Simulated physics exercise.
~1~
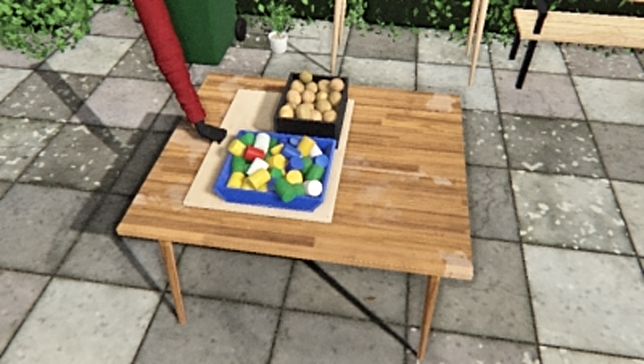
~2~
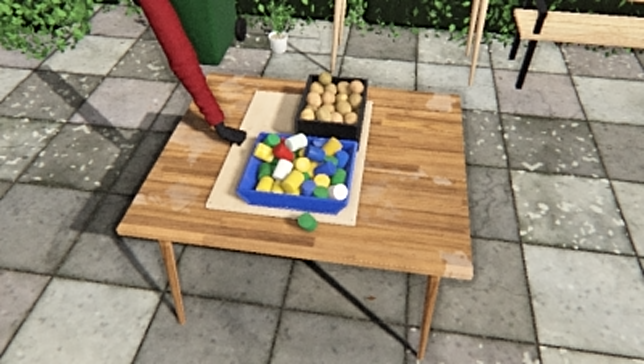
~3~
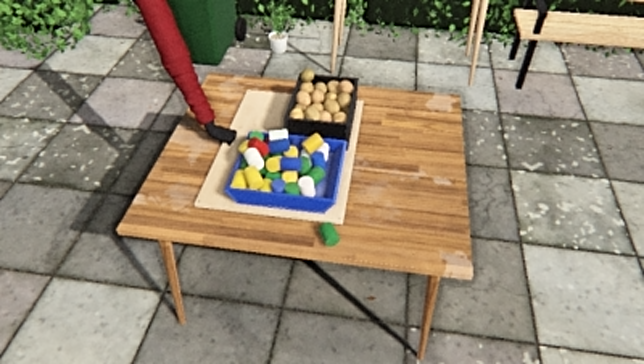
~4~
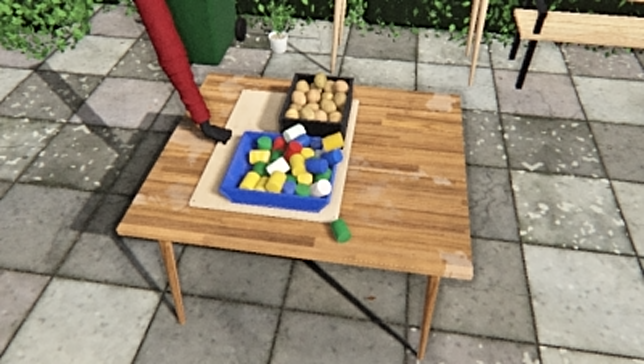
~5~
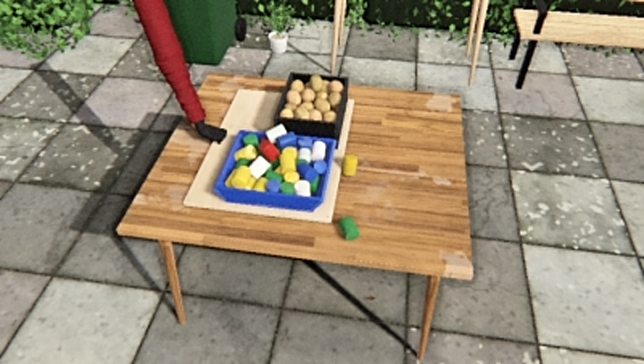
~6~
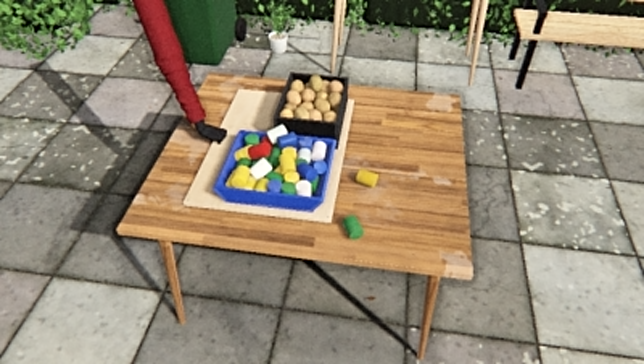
A red mechanical arm shakes a pale board from side to side on a wooden table, seen from above on a paved patio with a bench and greenery behind. On the board, a black tray of round tan potatoes sits behind a blue tray heaped with green, yellow, red, white and blue pieces. The board slides right, and a green piece drops onto the table in front. As the board moves back left, the green piece shifts farther right, and a yellow one lands beside the trays. The board stops, with both pieces lying on the tabletop and the potatoes still in their tray.
